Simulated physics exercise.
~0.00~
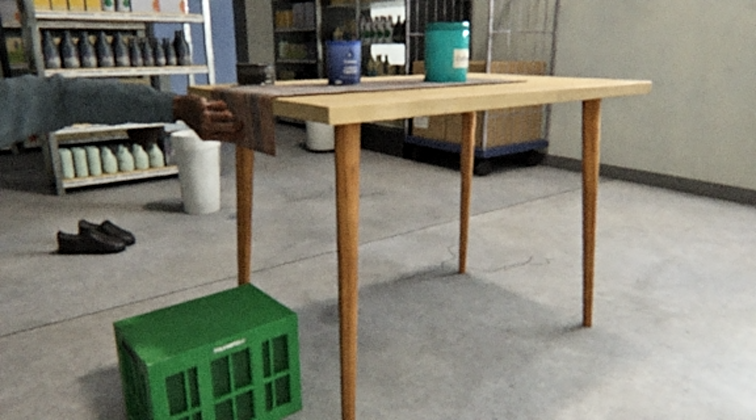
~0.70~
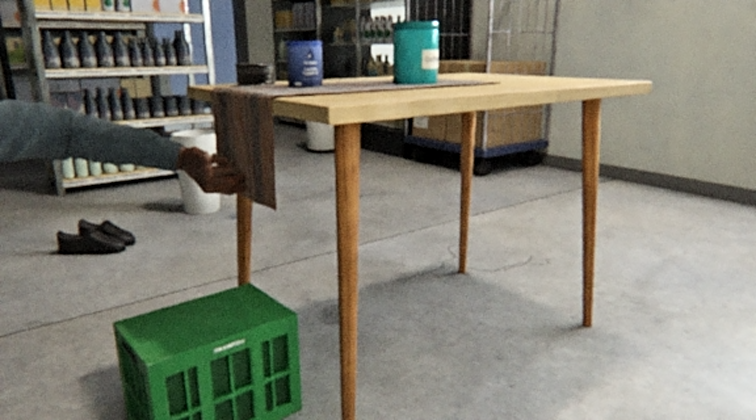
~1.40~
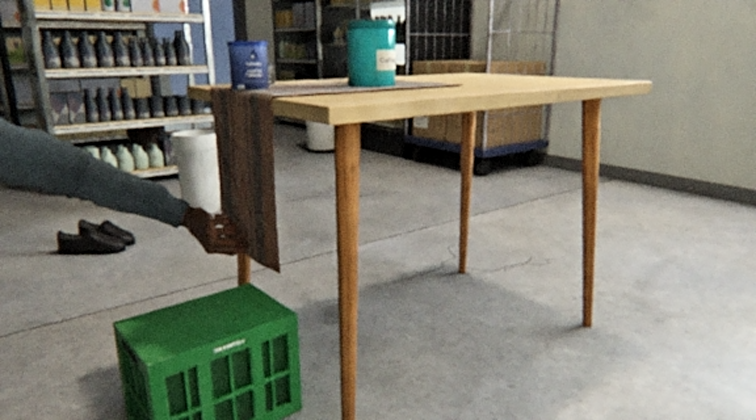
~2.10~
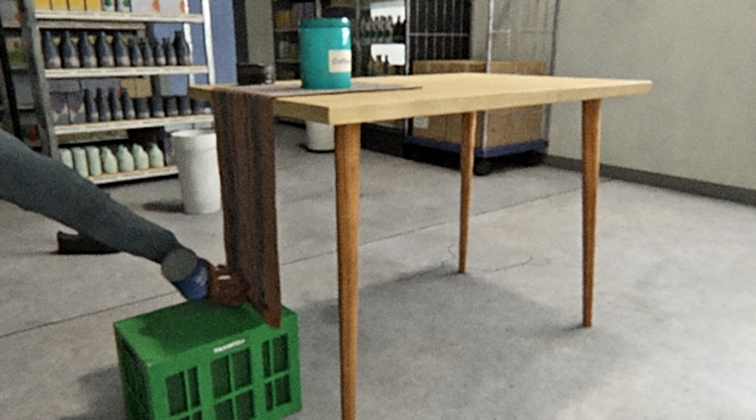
Hand drawing a brown towel down off a wooden table, canister sliding left, blue tin tipping over the edge above green crate.
